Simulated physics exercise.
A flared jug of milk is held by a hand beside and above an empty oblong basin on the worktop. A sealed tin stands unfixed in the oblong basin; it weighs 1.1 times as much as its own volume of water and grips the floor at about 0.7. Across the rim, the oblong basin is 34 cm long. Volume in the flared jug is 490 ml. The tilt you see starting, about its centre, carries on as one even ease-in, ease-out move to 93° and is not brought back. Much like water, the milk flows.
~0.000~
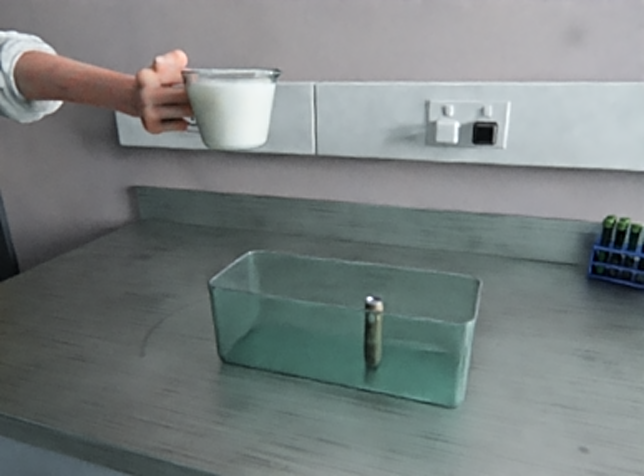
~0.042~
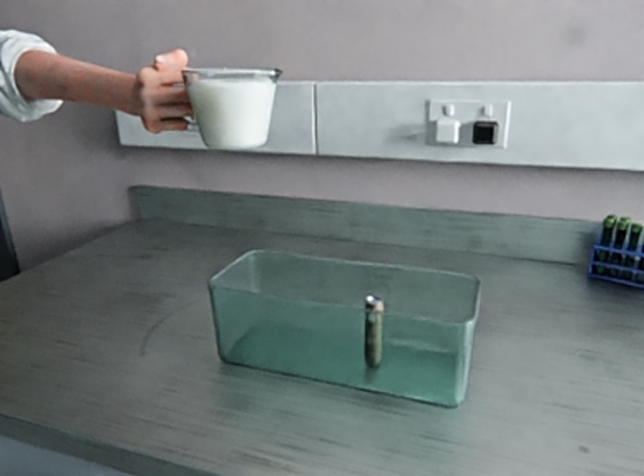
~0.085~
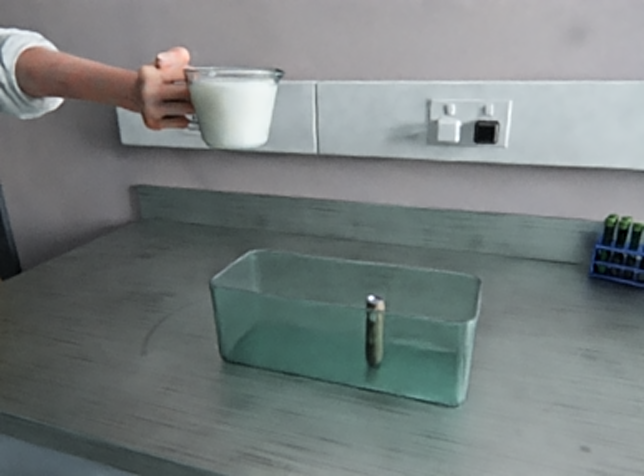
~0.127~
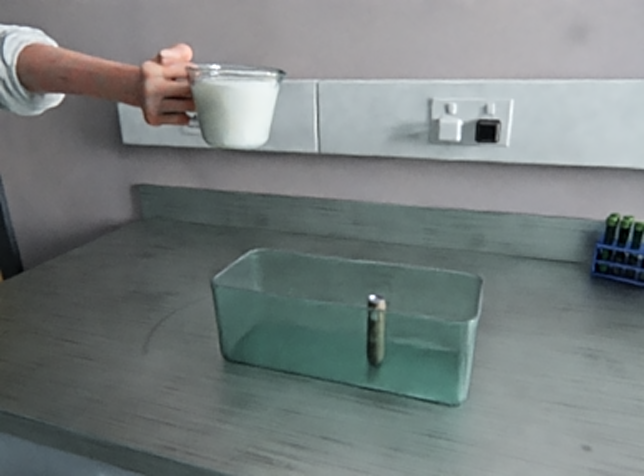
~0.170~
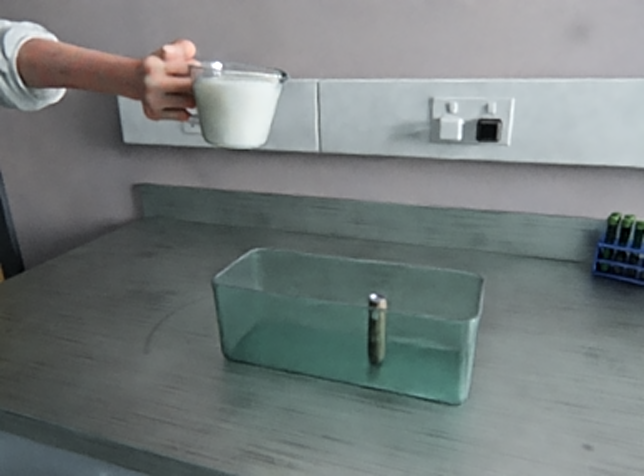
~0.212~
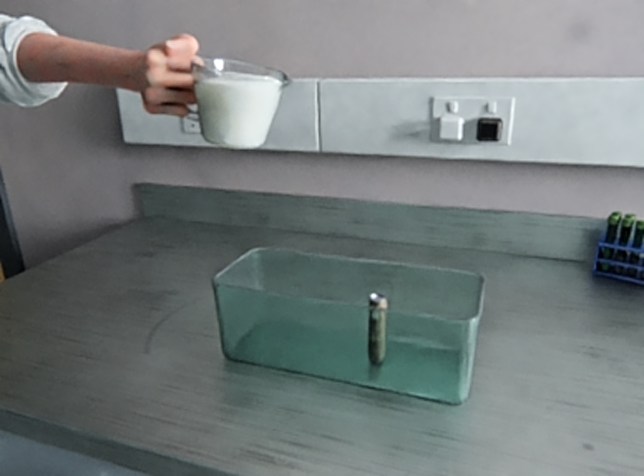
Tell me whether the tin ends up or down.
Down.
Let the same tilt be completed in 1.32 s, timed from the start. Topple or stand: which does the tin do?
Outcome - the tin comes down.
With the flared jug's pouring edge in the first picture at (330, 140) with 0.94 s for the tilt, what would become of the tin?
Result: Tin tipped over.
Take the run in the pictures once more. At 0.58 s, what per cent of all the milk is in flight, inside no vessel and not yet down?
Some 30 % is the figure.
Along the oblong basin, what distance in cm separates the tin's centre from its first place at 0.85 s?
Reading: Roughly 2 cm.
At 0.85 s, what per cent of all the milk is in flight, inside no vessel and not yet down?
About 30 % of the total.
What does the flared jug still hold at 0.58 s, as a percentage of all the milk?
I reckon about 68 in a hundred is still held.
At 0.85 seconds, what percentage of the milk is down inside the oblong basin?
Near 54 in a hundred.
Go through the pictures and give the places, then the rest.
It leans 0°; its right rim is at (281, 72); the milk meets the walls at (197, 82) and (272, 83); the oblong basin's rim runs from (229, 268) to (478, 301); the tin's top is at (374, 303), in the first picture.
It leans 0°; its right rim is at (282, 72); the milk meets the walls at (198, 82) and (272, 82), in the second picture.
It leans 2°; its right rim is at (283, 73); the milk meets the walls at (200, 80) and (274, 82), in the third picture.
It leans 4°; its right rim is at (286, 74); the milk meets the walls at (201, 79) and (276, 82), in the fourth picture.
It leans 7°; its right rim is at (288, 77); the milk meets the walls at (204, 79) and (279, 81), in the fifth picture.
It leans 11°; its right rim is at (290, 81); the milk meets the walls at (205, 80) and (283, 83), in the sixth picture.
Then, 0.58 s in, the tilt is 63° and 68 per cent is still to pour; the tin stands where it began.
Then, 0.85 s in, the tilt is 91° and 16 per cent is still to pour; the tin leans 6°.
Then, 1.13 s in, the tilt is 93° and 1 per cent is still to pour; the tin lies on its side.
Then, 1.44 s in, the tilt is 93° and 0 per cent is still to pour; the tin lies on its side.
Finally, the tin lies on its side.
